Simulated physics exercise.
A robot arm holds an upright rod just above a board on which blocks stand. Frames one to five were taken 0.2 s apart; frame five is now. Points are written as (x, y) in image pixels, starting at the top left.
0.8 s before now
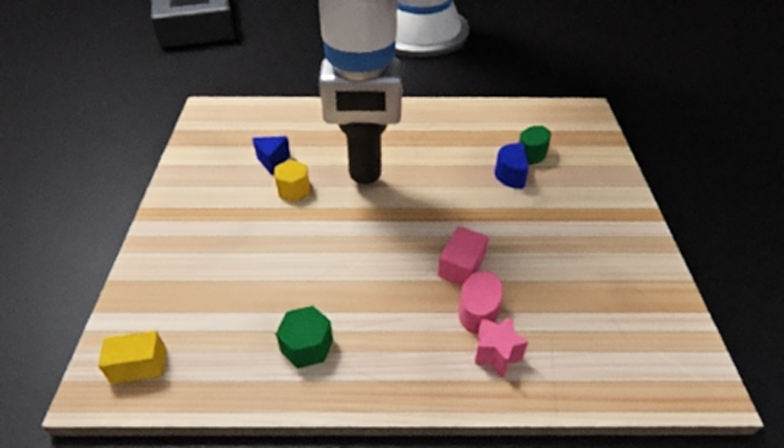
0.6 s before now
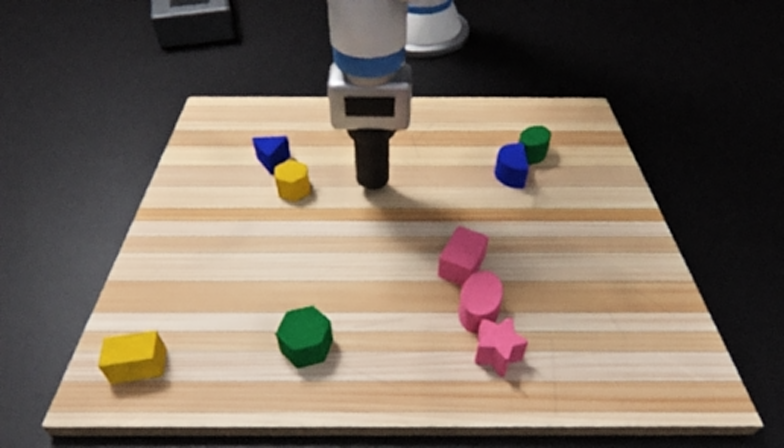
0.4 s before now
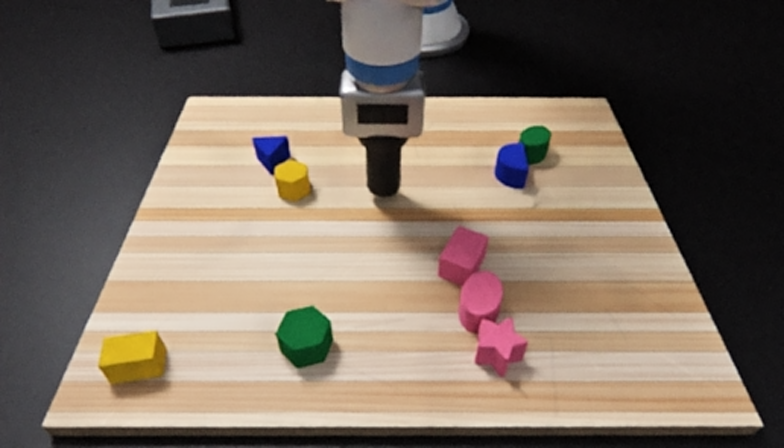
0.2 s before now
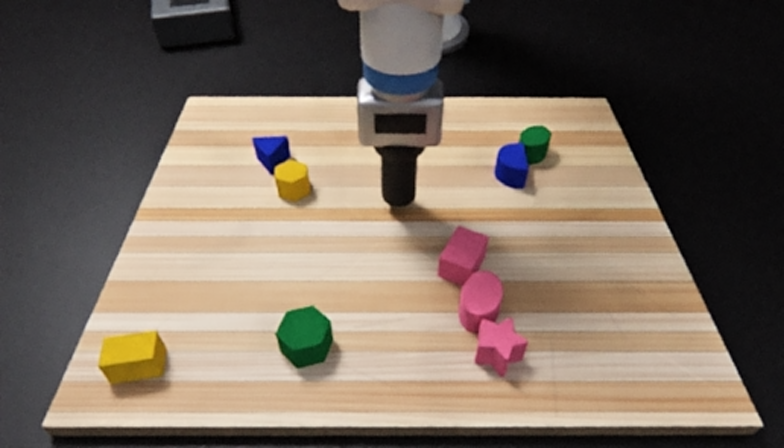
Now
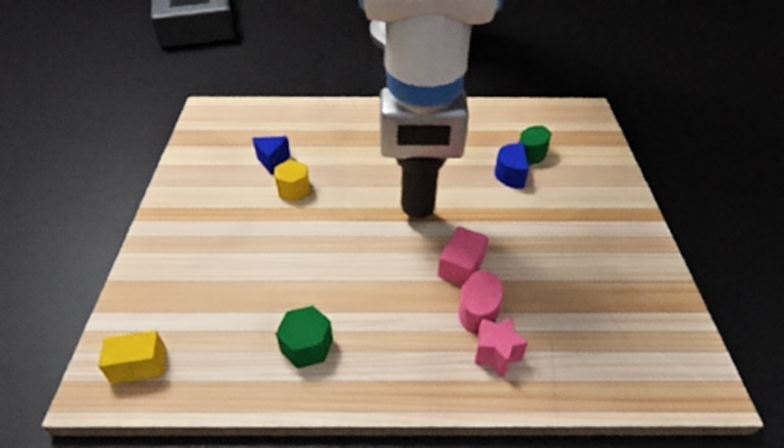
A light, striped wooden board lies on a dark surface, seen from above its front edge by a camera that stays still. Three pink blocks sit right of centre, with blue and green ones at upper right, blue and yellow at upper left, and yellow and green along the lower left. A robot arm moves its upright black rod rightward and toward the viewer, nearing the pink blocks, while every block stays put.
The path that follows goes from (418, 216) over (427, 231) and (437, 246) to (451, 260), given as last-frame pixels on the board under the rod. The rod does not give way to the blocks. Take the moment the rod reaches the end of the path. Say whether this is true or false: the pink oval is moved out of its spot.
It is true.
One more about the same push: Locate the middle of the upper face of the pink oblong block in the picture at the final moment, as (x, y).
At pixel (484, 260).
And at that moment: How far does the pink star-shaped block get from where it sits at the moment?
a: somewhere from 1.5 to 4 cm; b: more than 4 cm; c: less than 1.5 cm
It's c.
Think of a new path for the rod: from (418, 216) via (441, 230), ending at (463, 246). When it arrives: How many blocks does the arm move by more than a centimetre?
By the end of the path, one block has moved more than about a centimetre.
What follows on the original path. Halfway along, rod at (433, 230); nothing pushed yet.
At the end, rod at (452, 251); pink oblong block at (484, 260), turned 25° clockwise; pink oval at (488, 301); pink star-shaped block at (503, 339).
